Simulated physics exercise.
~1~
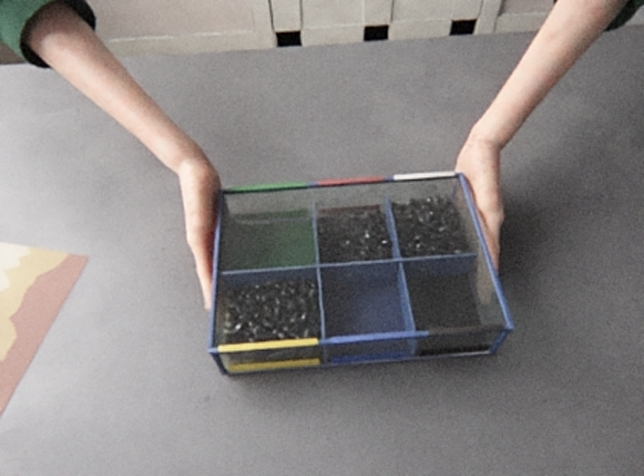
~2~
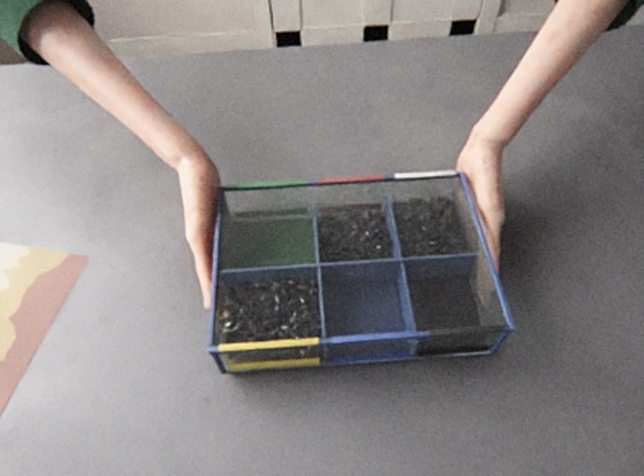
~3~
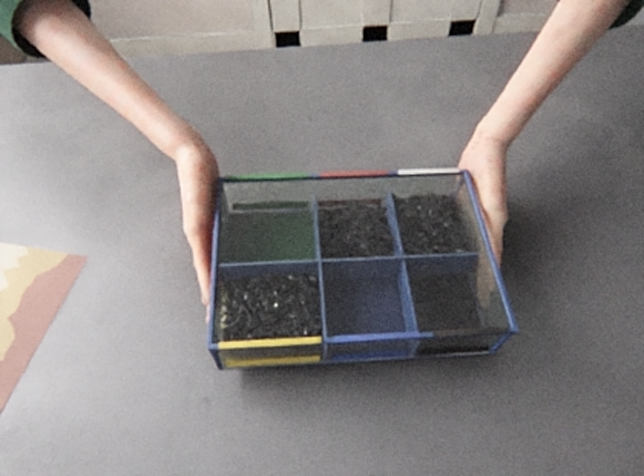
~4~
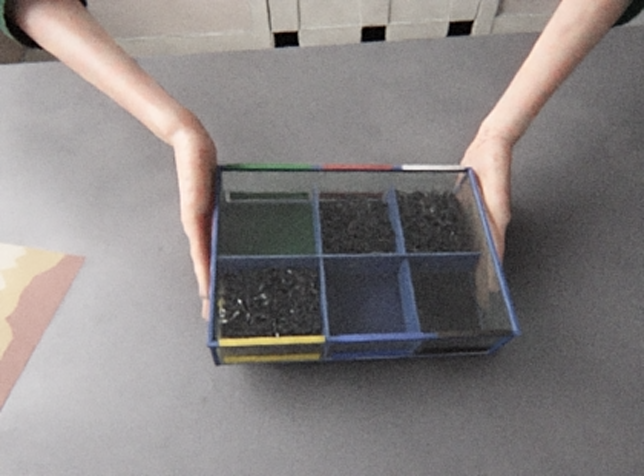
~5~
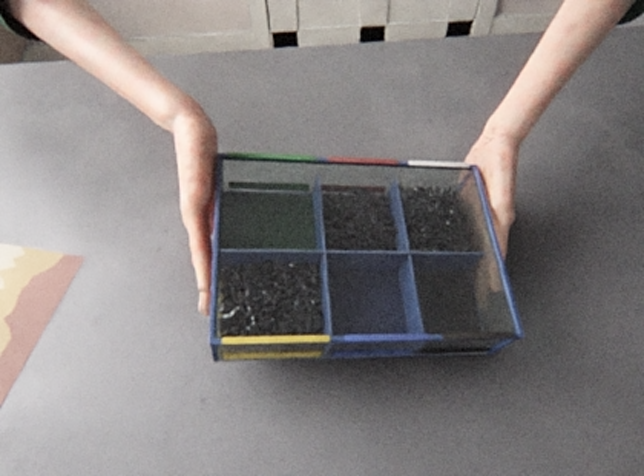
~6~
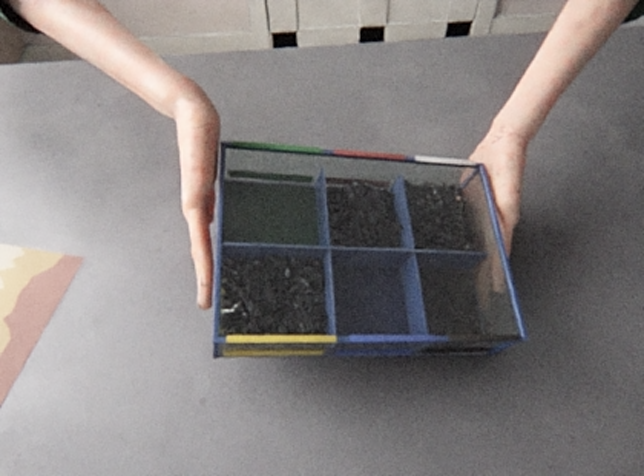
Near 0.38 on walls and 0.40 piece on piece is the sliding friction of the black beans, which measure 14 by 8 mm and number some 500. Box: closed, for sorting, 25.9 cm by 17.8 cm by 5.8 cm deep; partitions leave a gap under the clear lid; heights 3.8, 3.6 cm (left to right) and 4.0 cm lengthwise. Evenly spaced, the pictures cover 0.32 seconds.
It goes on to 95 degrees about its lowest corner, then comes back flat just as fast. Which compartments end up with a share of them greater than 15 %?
Red: Not greater. Blue: Not greater. Green: Not greater. Yellow: Greater. White: Greater. Black: Greater.
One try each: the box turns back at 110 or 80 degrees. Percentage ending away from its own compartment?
40 and 20 %.
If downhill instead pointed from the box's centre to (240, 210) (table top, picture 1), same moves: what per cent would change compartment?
Roughly 35 percent of them.
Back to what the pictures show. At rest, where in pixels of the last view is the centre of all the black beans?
In the last view, approximately (432, 295).
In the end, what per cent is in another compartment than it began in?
About 35 %.
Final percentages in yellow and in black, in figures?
The yellow one gets 20 per cent and the black one 30 per cent.
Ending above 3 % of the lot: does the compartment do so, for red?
Red compartment - above it.
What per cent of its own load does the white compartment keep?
Something like 90 in a hundred.
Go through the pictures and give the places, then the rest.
The first frame shows box tilt 0 degrees, front corners at (213, 349) and (508, 326); red 25 %, yellow 35 %, white 40 %.
The second frame shows box tilt 1 degrees, front corners at (213, 348) and (509, 326).
The third frame shows box tilt 4 degrees, front corners at (212, 345) and (511, 328), lowest corner right front.
The fourth frame shows box tilt 8 degrees, front corners at (213, 342) and (514, 331), lowest corner right front.
The fifth frame shows box tilt 12 degrees, front corners at (214, 340) and (518, 334), lowest corner right front.
The sixth frame shows box tilt 16 degrees, front corners at (218, 338) and (522, 336), lowest corner right front; red 25 %, yellow 35 %, white 40 %.
Then, 1.38 s after the last picture, tilt 95 degrees; red 15 %, blue 5 %, yellow 25 %, white 40 %, black 15 %.
Then, 2.30 s after the last picture, tilt 42 degrees; red 5 %, blue 5 %, yellow 20 %, white 40 %, black 30 %.
Then, 3.21 s after the last picture, tilt 0 degrees; red 5 %, blue 5 %, yellow 20 %, white 35 %, black 30 %.
In the end, red 5 %, blue 5 %, green 0 %, yellow 20 %, white 35 %, black 30 %.
